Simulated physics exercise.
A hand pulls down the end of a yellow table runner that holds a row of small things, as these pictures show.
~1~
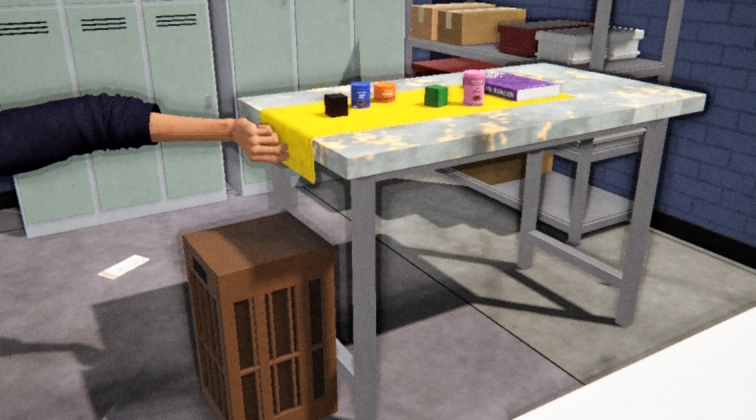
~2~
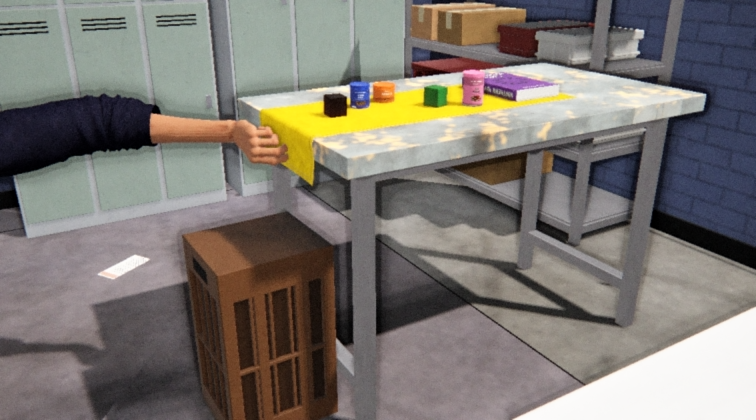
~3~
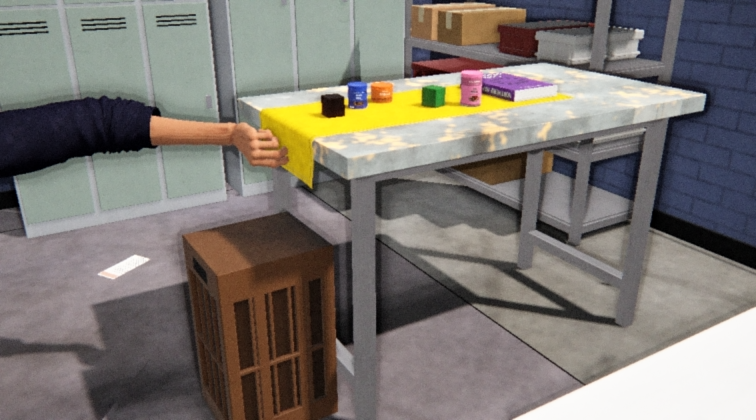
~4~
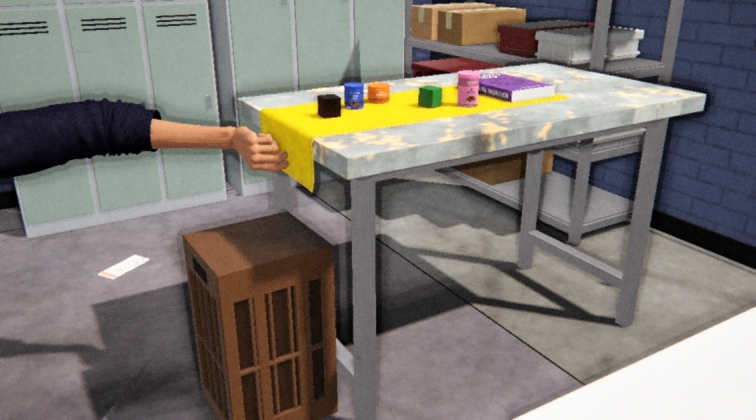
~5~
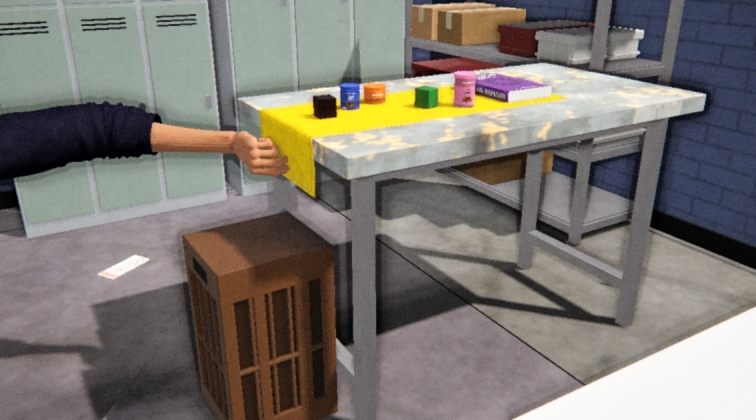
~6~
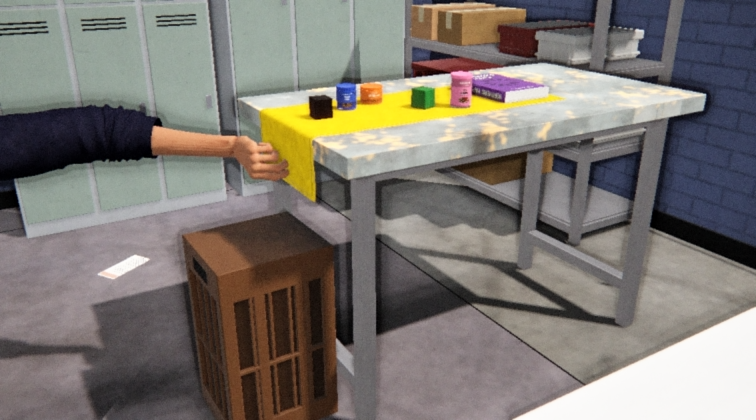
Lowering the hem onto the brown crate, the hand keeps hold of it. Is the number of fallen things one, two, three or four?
The top will end up one item short.
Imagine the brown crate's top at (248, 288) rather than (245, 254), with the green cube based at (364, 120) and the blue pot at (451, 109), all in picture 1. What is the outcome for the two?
So the green cube leaves, and the blue pot stays there.
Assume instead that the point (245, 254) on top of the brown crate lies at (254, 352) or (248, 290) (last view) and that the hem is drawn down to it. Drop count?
It comes to 4 and 2 over the edge.
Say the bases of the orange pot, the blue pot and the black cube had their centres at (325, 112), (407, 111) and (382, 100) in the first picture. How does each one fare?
The orange pot topples down, the blue pot stays put, and the black cube stays put.
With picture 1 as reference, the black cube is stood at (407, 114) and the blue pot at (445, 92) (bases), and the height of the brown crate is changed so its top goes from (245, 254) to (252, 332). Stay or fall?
Black cube: Lost; blue pot: Safe.
A little later, hem on the crate; black cube gone.
When it is over, hem on the crate; black cube gone. The workbench loses one.
